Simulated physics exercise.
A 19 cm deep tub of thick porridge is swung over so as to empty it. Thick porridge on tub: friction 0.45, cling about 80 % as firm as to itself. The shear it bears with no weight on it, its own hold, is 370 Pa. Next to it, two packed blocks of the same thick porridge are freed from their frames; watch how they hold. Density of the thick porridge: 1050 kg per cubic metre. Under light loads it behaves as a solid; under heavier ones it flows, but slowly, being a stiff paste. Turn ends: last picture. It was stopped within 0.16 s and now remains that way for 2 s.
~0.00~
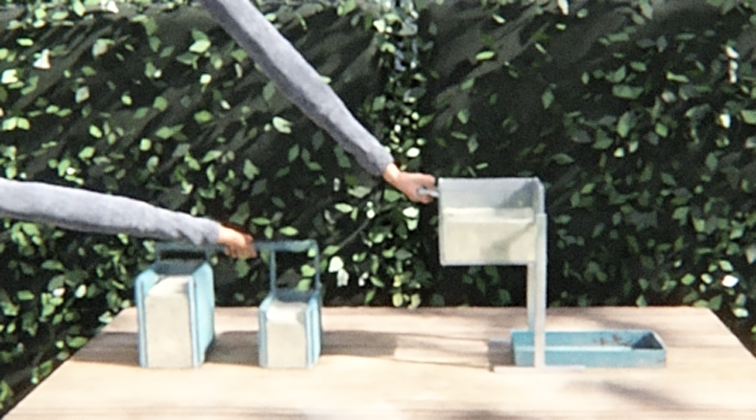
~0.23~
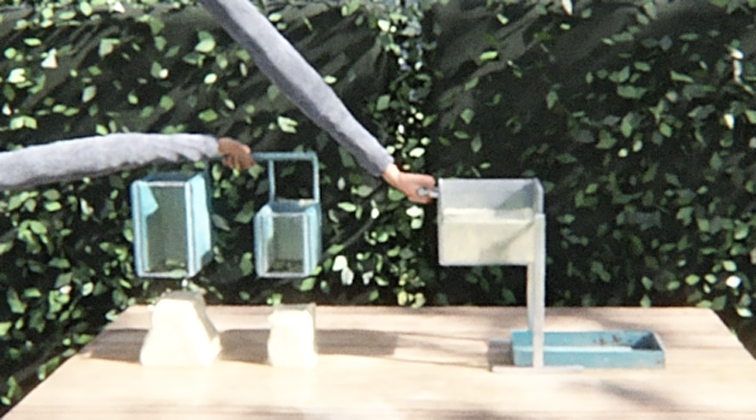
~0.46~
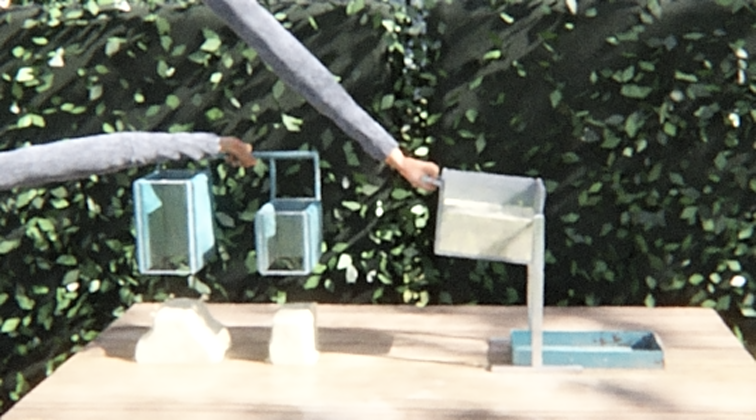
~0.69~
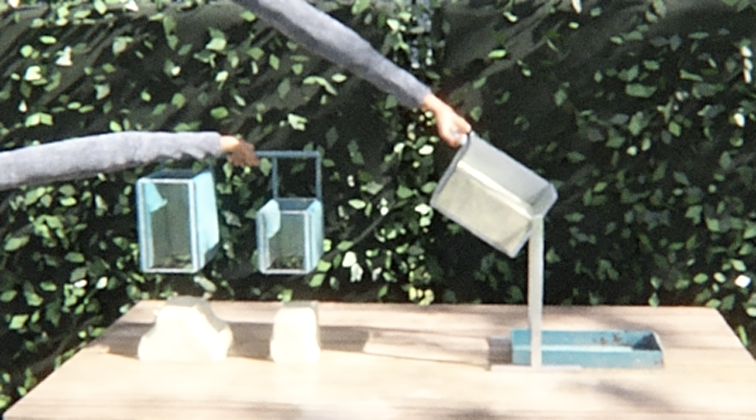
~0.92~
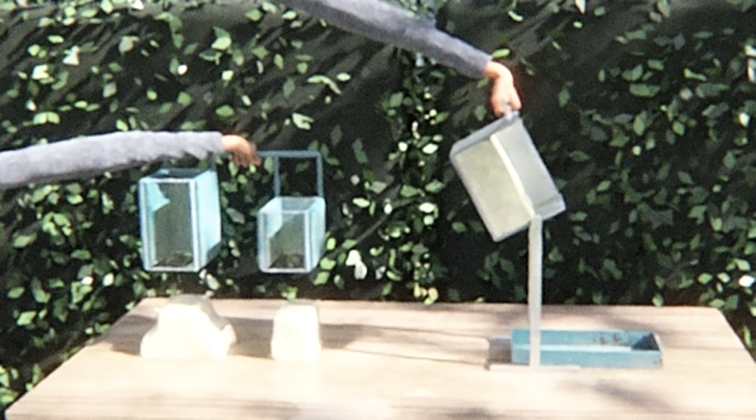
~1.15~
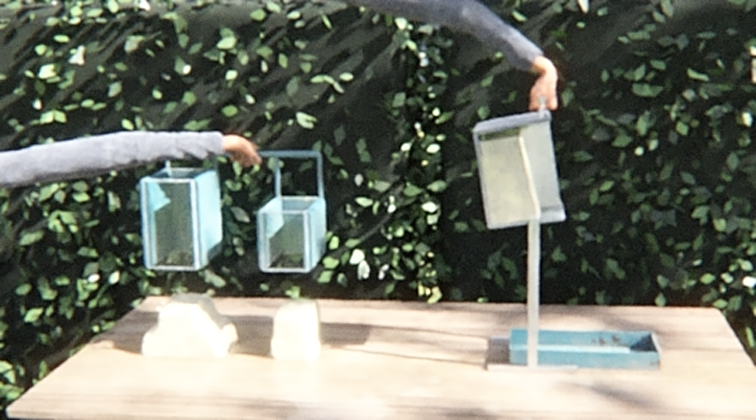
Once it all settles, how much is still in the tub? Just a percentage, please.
I would say about 100 percent.
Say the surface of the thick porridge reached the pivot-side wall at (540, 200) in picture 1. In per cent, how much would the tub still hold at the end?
Result: Approx. 55 % remaining in tub.
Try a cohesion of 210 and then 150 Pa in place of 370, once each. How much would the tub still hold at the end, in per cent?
You'd see 65 percent the first time and 55 percent the second.
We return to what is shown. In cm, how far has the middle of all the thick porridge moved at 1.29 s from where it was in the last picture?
Shift: Roughly 3 cm.
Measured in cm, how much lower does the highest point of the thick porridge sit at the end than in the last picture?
5 cm.
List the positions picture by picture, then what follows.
The first picture shows handle-side rim at (442, 191), tilt 0 degrees; highest point of the thick porridge at (479, 221); test blocks 21 cm, 14 cm high (left to right).
The second picture shows handle-side rim at (441, 191), tilt 0 degrees; highest point of the thick porridge at (478, 221); test blocks 17 cm, 13 cm high (left to right).
The third picture shows handle-side rim at (445, 181), tilt 7 degrees; highest point of the thick porridge at (448, 212); test blocks 15 cm, 13 cm high (left to right).
The fourth picture shows handle-side rim at (472, 143), tilt 33 degrees; highest point of the thick porridge at (459, 172); test blocks 15 cm, 13 cm high (left to right).
The fifth picture shows handle-side rim at (517, 122), tilt 62 degrees; highest point of the thick porridge at (488, 141); test blocks 15 cm, 13 cm high (left to right).
The sixth picture shows handle-side rim at (549, 122), tilt 81 degrees; highest point of the thick porridge at (515, 137); test blocks 15 cm, 13 cm high (left to right).
By 1.29 s, the tub is at 81 degrees and holds 100 %.
By 1.46 s, the tub is at 81 degrees and holds 100 %.
By 1.63 s, the tub is at 81 degrees and holds 100 %.
By 1.80 s, the tub is at 81 degrees and holds 100 %.
By 3.15 s, at the end, the tub is at 81 degrees and holds 100 %.
